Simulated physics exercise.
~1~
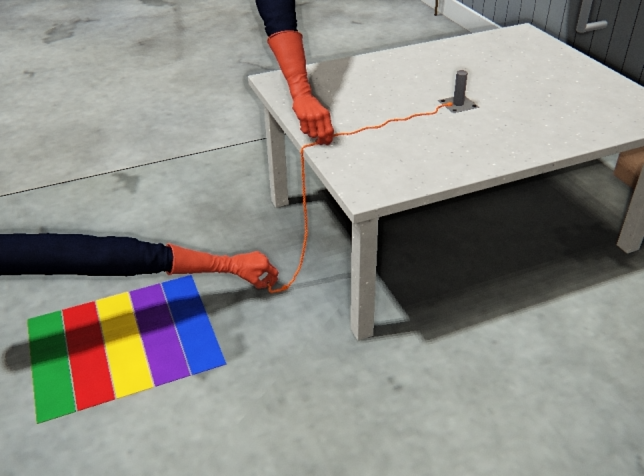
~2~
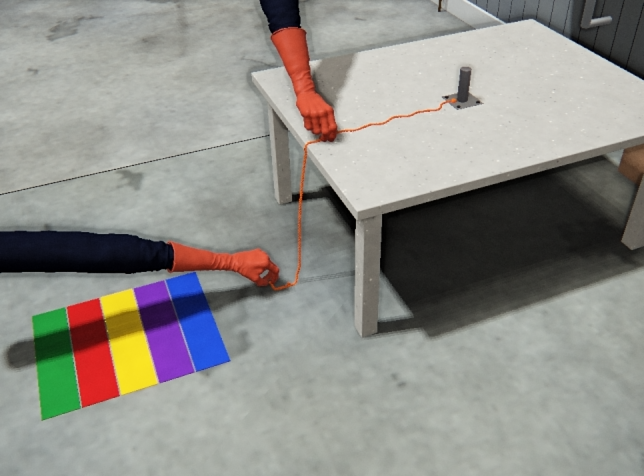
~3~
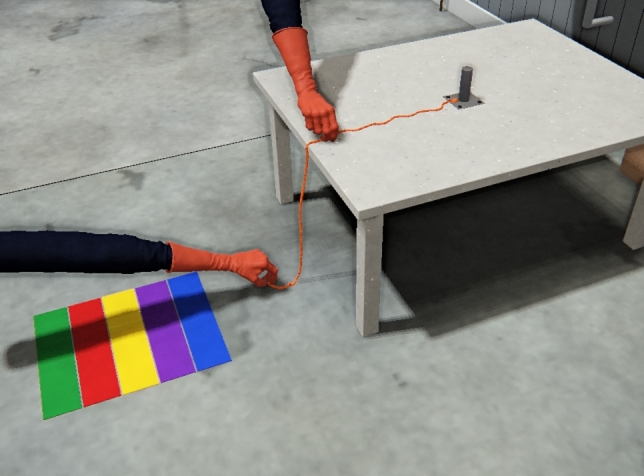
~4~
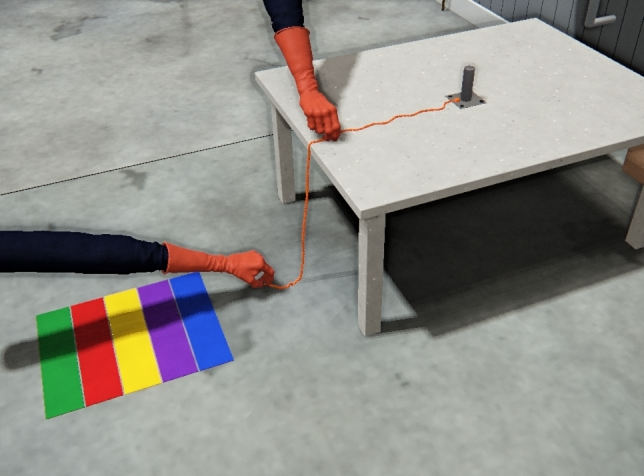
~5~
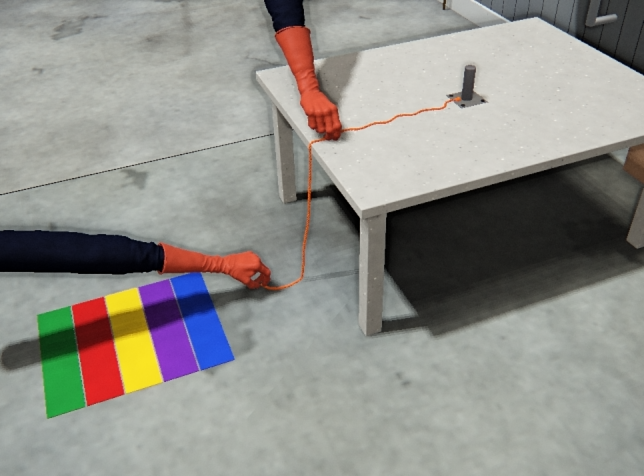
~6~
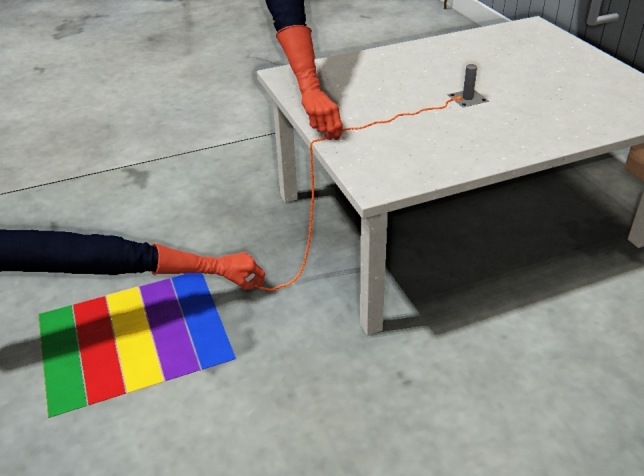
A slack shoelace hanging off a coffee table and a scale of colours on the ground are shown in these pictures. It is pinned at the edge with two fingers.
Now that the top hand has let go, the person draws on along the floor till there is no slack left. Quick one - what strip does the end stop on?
The purple strip.
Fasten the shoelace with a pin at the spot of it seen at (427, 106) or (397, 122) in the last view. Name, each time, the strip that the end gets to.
Try 1: Purple; try 2: Purple.
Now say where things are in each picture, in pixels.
End (268, 284); blue (203, 351); purple (167, 362); yellow (131, 373); red (93, 385); green (54, 397), in the first picture.
End (269, 282); shoelace through (438, 110) (386, 122) (332, 136) (303, 177) (299, 231) (297, 276), in the second picture.
End (268, 282), in the third picture.
End (265, 284); shoelace through (441, 109) (390, 121) (336, 135) (307, 175) (304, 230) (301, 275), in the fourth picture.
End (261, 284), in the fifth picture.
End (256, 285); shoelace through (443, 107) (392, 120) (338, 134) (313, 174) (311, 228) (299, 275), in the sixth picture.
A little later, end near (231, 292); short of the strips.
Next, end near (189, 305); over blue.
When it is tight, end near (163, 312); over purple. It halts on the purple strip.
